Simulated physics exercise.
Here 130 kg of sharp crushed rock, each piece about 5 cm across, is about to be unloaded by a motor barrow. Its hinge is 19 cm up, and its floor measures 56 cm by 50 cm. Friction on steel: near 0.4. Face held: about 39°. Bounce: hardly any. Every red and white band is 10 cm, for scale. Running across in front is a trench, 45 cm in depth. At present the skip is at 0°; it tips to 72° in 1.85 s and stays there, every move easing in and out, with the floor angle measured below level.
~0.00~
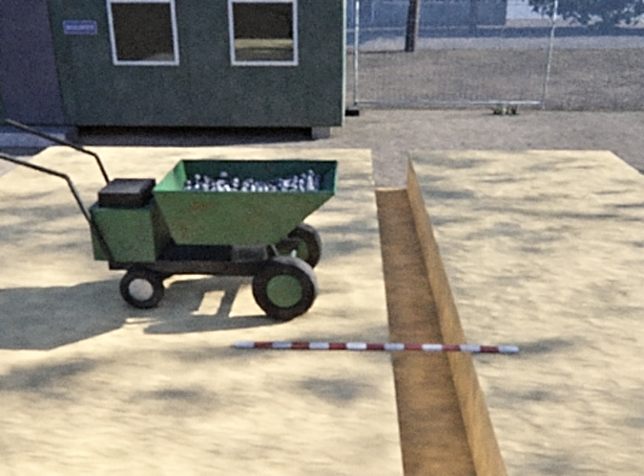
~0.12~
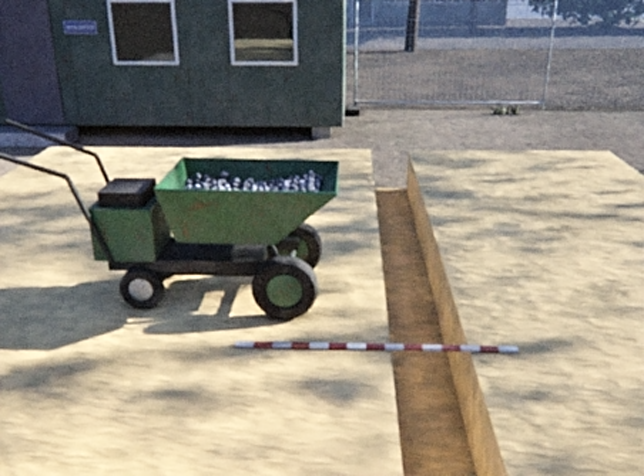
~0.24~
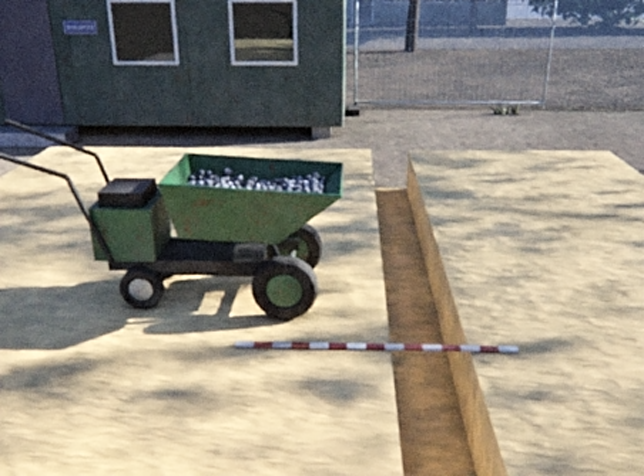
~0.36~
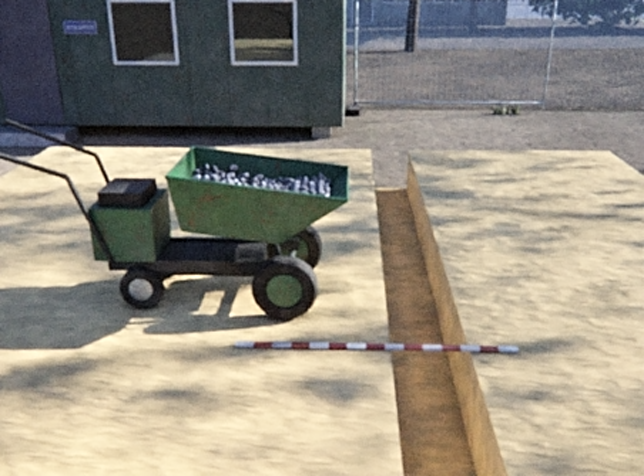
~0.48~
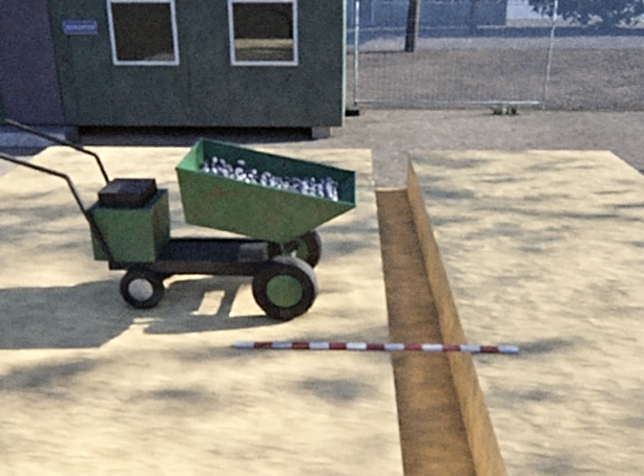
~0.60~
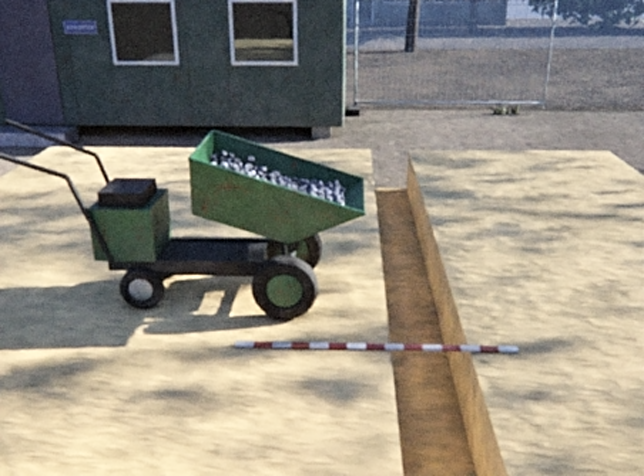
A green motor barrow loaded with crushed rock stood still beside a trench, behind a red and white striped pole, while its skip slowly tilted down toward the right, its back end rising.
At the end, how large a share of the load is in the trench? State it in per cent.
A share of about 100 per cent.
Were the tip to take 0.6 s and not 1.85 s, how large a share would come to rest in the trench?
About 90%.
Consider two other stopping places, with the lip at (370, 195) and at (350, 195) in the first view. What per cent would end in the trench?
Estimates: 75 % then 95 %.
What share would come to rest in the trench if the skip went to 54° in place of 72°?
Roughly 20%.
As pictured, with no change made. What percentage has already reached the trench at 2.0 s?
I'd say near 50 per cent at that time.
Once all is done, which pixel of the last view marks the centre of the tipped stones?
Around (423, 348).
After 1.4 s the floor is at 61°; 100 % in the skip; the foremost stones are at (390, 263).
After 2.0 s the floor is at 72°; 52 % in the skip, 48 % in the trench; the foremost stones are at (450, 351).
After 2.3 s the floor is at 72°; 15 % in the skip, 85 % in the trench; the foremost stones are at (451, 342).
After 4.2 s the floor is at 72°; 0 % in the skip, 100 % in the trench; the foremost stones are at (451, 341).
